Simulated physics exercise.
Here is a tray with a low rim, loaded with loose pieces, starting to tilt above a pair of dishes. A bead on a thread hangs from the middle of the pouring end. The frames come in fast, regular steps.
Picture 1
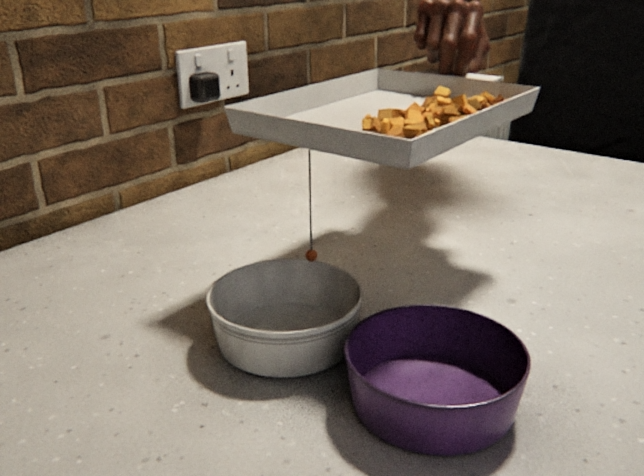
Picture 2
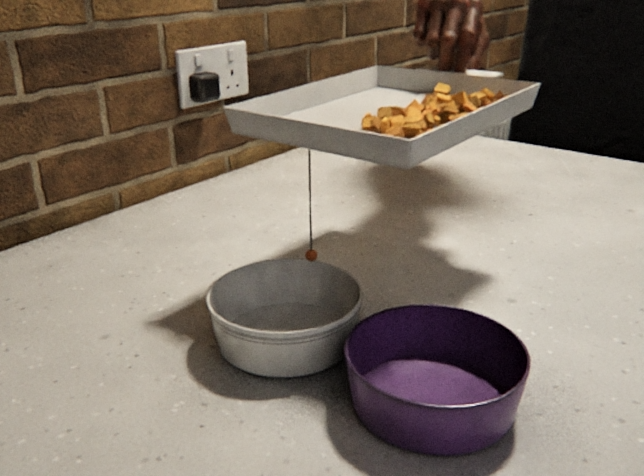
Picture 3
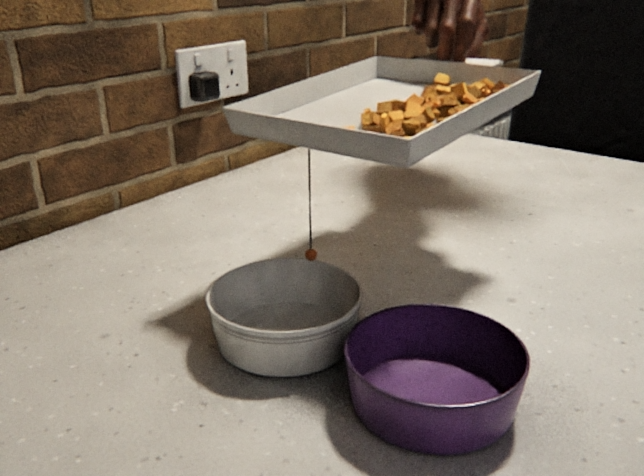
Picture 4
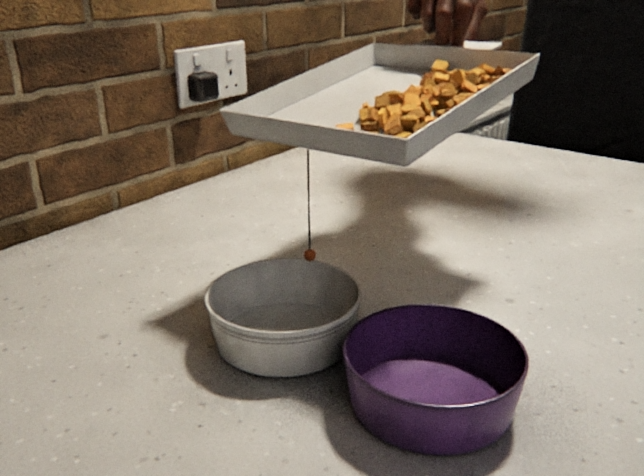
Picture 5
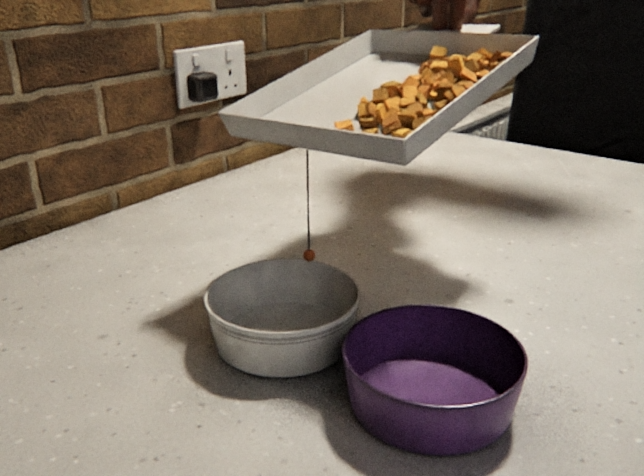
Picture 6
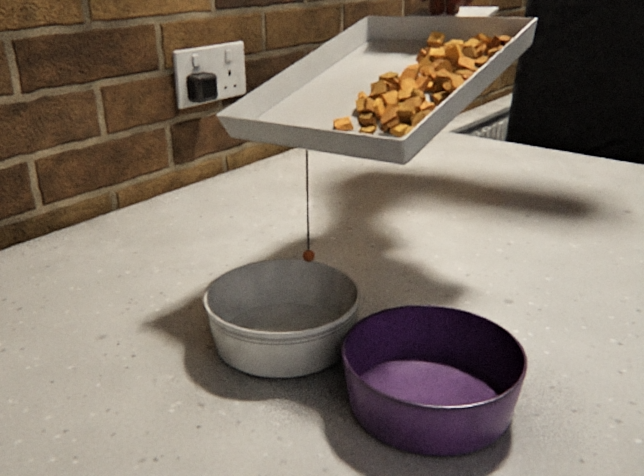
On a pale countertop, a hand raises the far end of a tray of orange-brown pieces.
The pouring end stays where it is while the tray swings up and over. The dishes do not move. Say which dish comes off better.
Fuller: The left dish.
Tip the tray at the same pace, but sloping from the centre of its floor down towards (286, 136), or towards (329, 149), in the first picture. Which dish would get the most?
First the left dish, then the dish on the left.
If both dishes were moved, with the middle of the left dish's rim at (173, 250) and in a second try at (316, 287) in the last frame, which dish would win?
The first try: The right-hand dish. The second: The left-hand dish.
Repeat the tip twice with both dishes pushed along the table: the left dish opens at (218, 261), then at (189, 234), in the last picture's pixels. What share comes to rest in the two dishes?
Near 80 % and 50 %.
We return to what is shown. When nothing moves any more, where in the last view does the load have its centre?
At about (262, 334).
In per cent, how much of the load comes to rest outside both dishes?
It comes to 20 per cent or so.
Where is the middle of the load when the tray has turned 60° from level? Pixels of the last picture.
Close to (314, 120).
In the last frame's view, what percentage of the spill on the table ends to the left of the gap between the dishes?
Near 100 %.
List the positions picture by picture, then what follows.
In the first picture, corners of the pouring end (232, 106) and (409, 138), level; middle of the load (434, 113), cereal squares; left dish (232, 345); right dish (386, 417); bead on its thread (311, 255).
In the second picture, corners of the pouring end (231, 106) and (409, 138), level; middle of the load (434, 110).
In the third picture, corners of the pouring end (230, 107) and (407, 137), tipped barely, lowest at the left corner; middle of the load (434, 103).
In the fourth picture, corners of the pouring end (227, 109) and (405, 136), tipped a little, lowest at the left corner; middle of the load (432, 93).
In the fifth picture, corners of the pouring end (226, 111) and (402, 136), tipped a little, lowest at the left corner; middle of the load (431, 84).
In the sixth picture, corners of the pouring end (224, 113) and (400, 136), tipped clearly, lowest at the left corner; middle of the load (429, 74); left dish (229, 345); right dish (383, 417).
Just after the last frame, tray tipped steeply; almost all on the tray; just a few in the air.
A moment on, tray tipped right over; roughly two thirds on the tray; roughly a quarter in the left dish; just a few outside both; about a tenth in the air.
Further on, tray tipped past a quarter turn; the larger part in the left dish; roughly a quarter outside both.
When it is over, tray tipped past a quarter turn; not one in the right dish; the larger part in the left dish; roughly a quarter outside both.
